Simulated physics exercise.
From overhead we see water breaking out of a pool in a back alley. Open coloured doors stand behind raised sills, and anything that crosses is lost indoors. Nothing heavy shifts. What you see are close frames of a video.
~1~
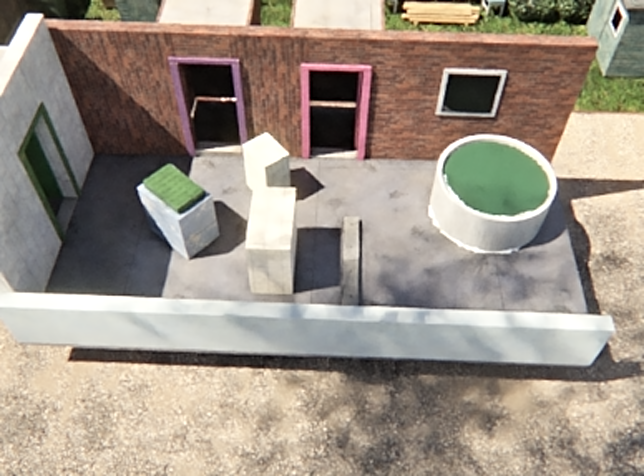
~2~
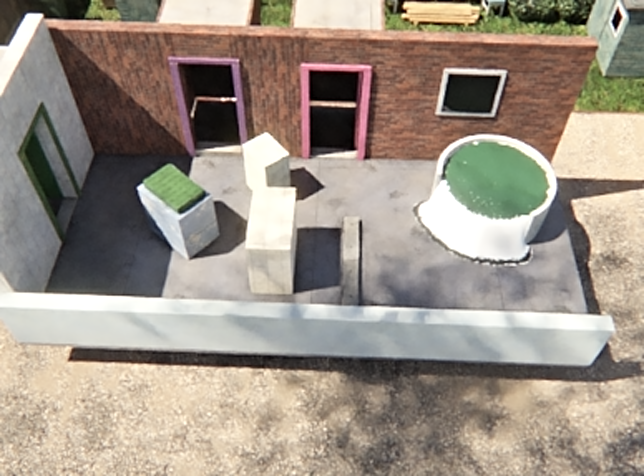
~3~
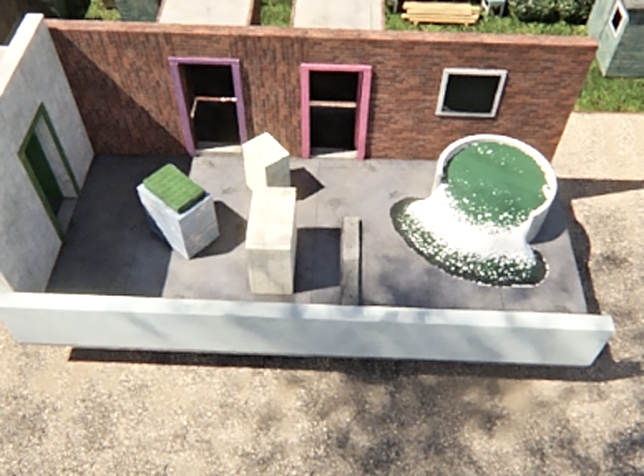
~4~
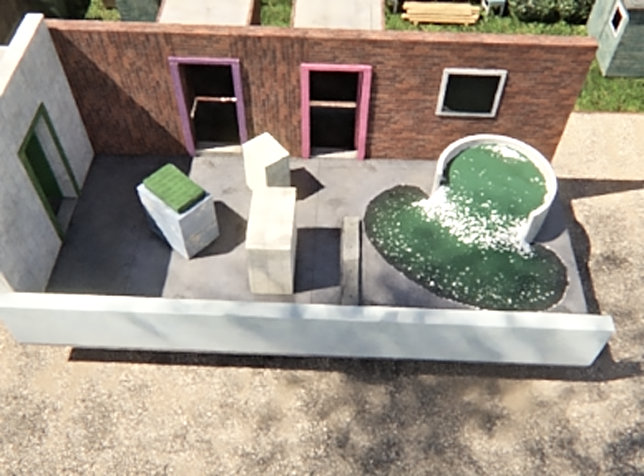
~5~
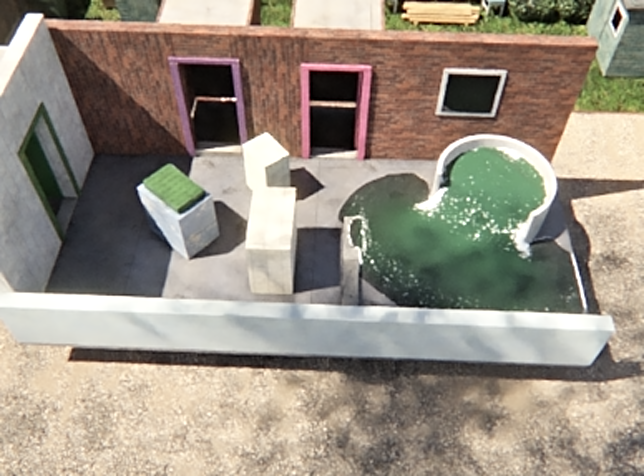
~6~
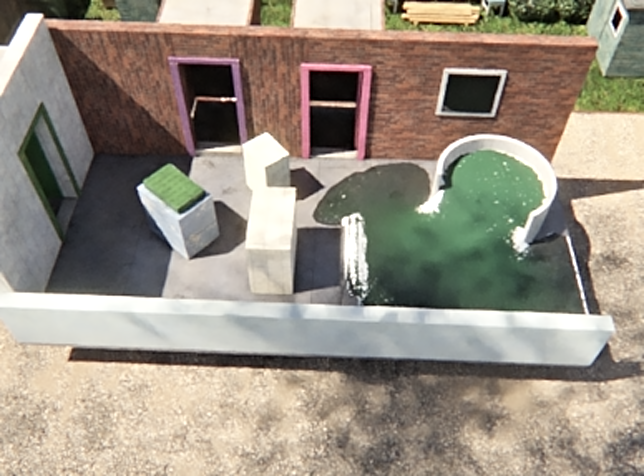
Green water burst out of the front of a round white tank in a walled yard, foaming at first, then spread across the grey floor and leftward to a low divider near the pale blocks.
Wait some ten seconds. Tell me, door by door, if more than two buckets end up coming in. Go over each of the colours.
In order: The green door overshoots the limit; the pink door overshoots the limit; the purple door keeps inside the limit.
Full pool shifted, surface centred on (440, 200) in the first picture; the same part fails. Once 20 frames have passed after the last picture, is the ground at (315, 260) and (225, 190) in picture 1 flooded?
Soaked, bone-dry.
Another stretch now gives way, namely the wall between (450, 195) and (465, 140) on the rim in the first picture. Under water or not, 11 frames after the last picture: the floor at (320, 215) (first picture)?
Answer: Soaked.
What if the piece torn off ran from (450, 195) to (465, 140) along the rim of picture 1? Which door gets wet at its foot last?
That would be the one in green.
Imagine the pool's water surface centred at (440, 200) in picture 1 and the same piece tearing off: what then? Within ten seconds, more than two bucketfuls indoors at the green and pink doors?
Briefly, the green door gets too much; the pink door gets too much.
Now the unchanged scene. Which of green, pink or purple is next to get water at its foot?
Answer: The pink one.
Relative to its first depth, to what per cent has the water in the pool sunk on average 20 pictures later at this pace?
10 percent or thereabouts.
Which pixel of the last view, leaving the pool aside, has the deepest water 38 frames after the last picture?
At about (91, 163).
A moment on, water covers 40 % of the floor; the green door not reached, the pink door wet at the sill, nothing in, the purple door not reached.
Next, water covers 50 % of the floor; the green door not reached, the pink door wet at the sill, nothing in, the purple door wet at the sill, nothing in.
Then, water covers 70 % of the floor; the green door under two buckets in, the pink door wet at the sill, nothing in, the purple door wet at the sill, nothing in.
Later, water covers 95 % of the floor; the green door over two buckets in, the pink door over two buckets in, the purple door wet at the sill, nothing in.
In the end, water covers 90 % of the floor; the green door far over two buckets in, the pink door far over two buckets in, the purple door wet at the sill, nothing in.
